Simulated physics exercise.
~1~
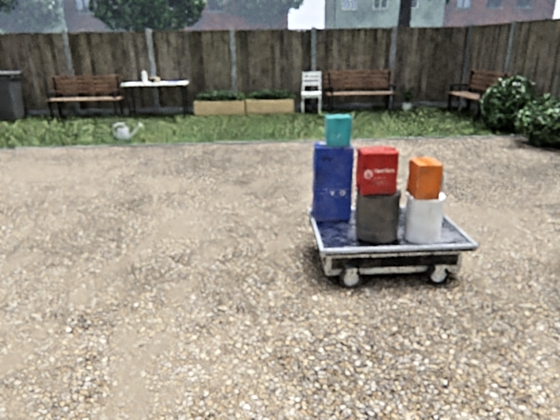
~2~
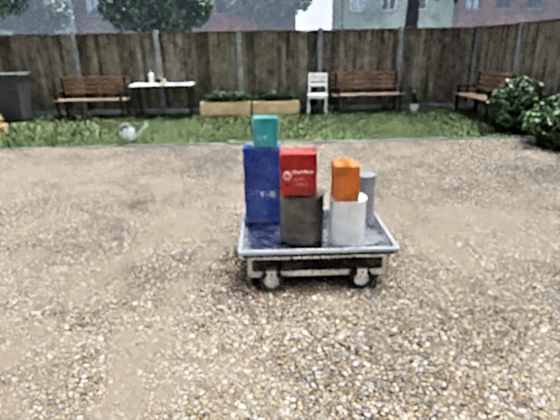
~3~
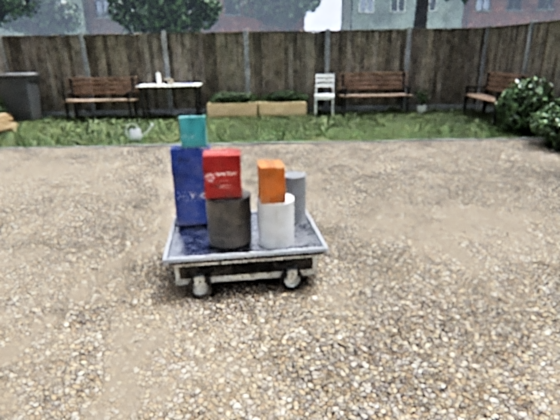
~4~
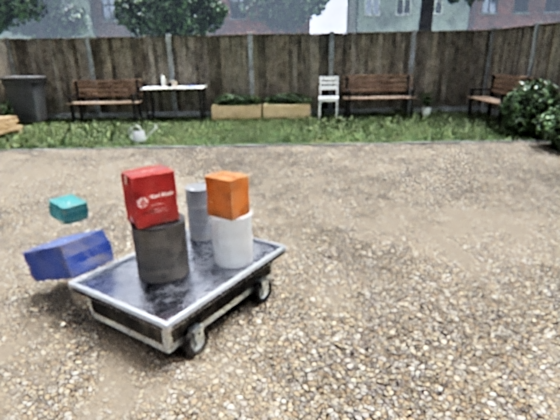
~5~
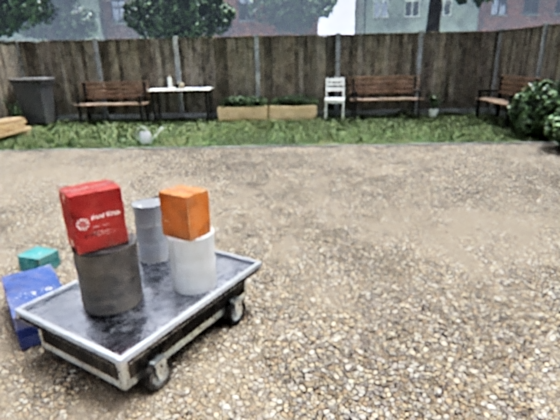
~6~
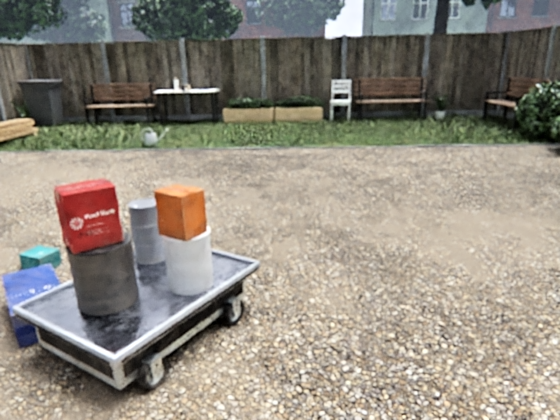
In a gravel yard backed by a wooden fence, benches and a strip of grass, a low wheeled cart carries a tall blue box topped by a turquoise one, a red box on a dark pail, an orange box on a white pail, and a grey canister. The cart rolls to the left with its load upright. It then swings round toward the viewer, and the blue and turquoise boxes topple off its left side onto the gravel. The cart rolls a little farther and stops, with the red box, orange box, pails and canister still standing aboard and the two fallen boxes lying beside it.
